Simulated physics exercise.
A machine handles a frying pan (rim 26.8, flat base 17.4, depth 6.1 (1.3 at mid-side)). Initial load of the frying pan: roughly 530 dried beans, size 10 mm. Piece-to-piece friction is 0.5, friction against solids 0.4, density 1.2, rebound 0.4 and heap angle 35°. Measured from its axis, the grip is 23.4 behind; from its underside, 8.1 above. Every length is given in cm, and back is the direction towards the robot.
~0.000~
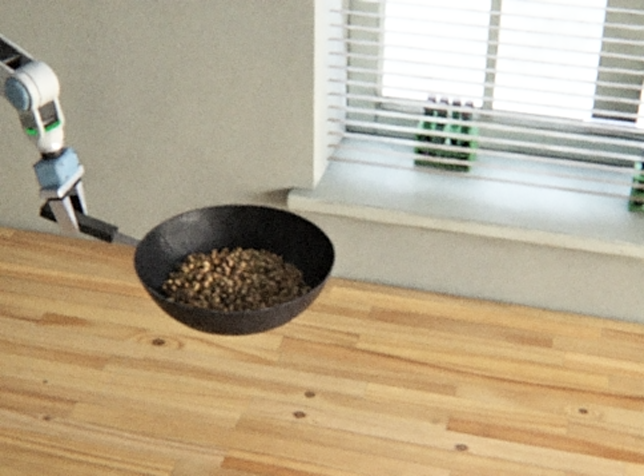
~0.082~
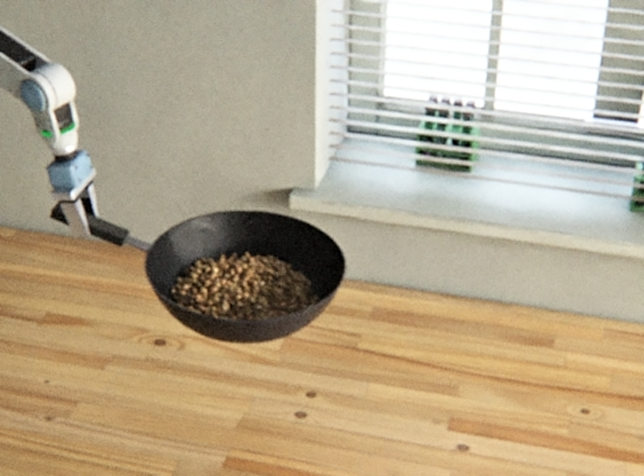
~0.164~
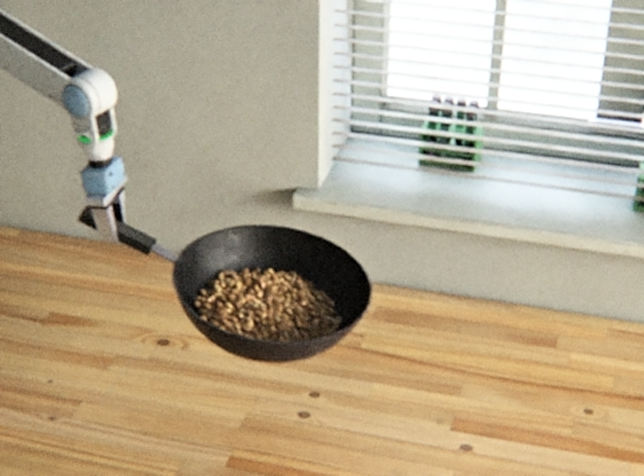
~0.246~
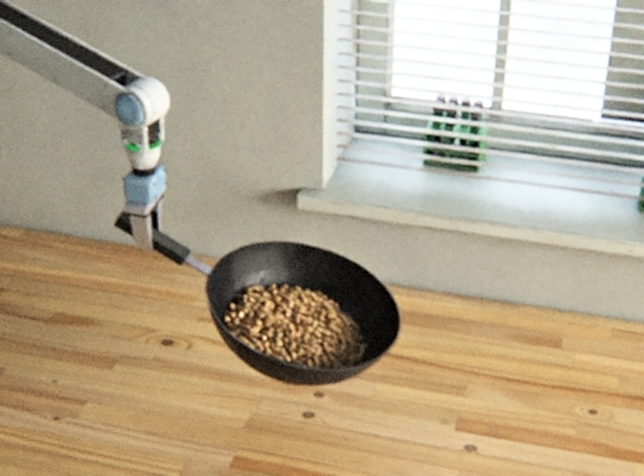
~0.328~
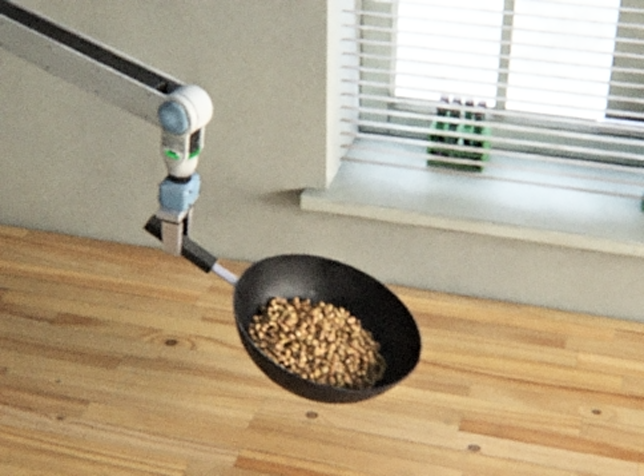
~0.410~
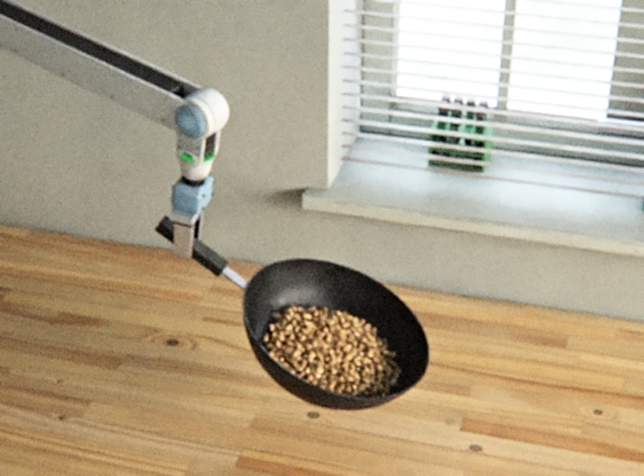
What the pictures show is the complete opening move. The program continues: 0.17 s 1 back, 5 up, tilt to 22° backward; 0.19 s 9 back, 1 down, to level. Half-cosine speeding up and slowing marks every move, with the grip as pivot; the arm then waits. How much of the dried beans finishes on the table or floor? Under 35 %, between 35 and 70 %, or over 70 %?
Over 70 %.
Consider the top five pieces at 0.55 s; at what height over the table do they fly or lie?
They are around 41 cm up.
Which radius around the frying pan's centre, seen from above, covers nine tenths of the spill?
Some 40 cm from the centre.
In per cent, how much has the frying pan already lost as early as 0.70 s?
Roughly 95 per cent.
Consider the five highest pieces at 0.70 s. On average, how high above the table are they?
Around 66 cm, I reckon.
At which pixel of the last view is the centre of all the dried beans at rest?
The middle of all the pieces at rest is around (448, 449).
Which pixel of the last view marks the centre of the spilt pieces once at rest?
Roughly at (455, 450) in the final view.
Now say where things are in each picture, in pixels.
Frying pan middle at (236, 275), level; upper third of the load around (237, 279), from x 165 to 305, top at y 250; 532 in the frying pan, in the first picture.
Frying pan middle at (246, 282), tilted 2° forward; upper third of the load around (232, 285), from x 175 to 315, top at y 255, in the second picture.
Frying pan middle at (271, 299), tilted 7° forward; upper third of the load around (241, 299), from x 195 to 340, top at y 270, in the third picture.
Frying pan middle at (300, 320), tilted 13° forward; upper third of the load around (261, 315), from x 225 to 365, top at y 290, in the fourth picture.
Frying pan middle at (322, 336), tilted 18° forward; upper third of the load around (285, 329), from x 250 to 385, top at y 300, in the fifth picture.
Frying pan middle at (330, 342), tilted 20° forward; upper third of the load around (301, 338), from x 265 to 400, top at y 310; 532 in the frying pan, in the sixth picture.
After 0.55 s, tilted 20° backward, highest piece 42 above the table; 532 in the frying pan.
After 0.70 s, tilted 7° backward, highest piece 66 above the table; 14 in the frying pan, 518 in flight or on a rim.
After 0.97 s, level, highest piece 56 above the table; 31 in the frying pan, 17 on the table or floor, 484 in flight or on a rim.
After 2.02 s, level, highest piece 25 above the table; 486 on the table or floor, 46 in the frying pan.
At rest, 486 on the table or floor, 46 in the frying pan. That is 91 % on the table or floor.
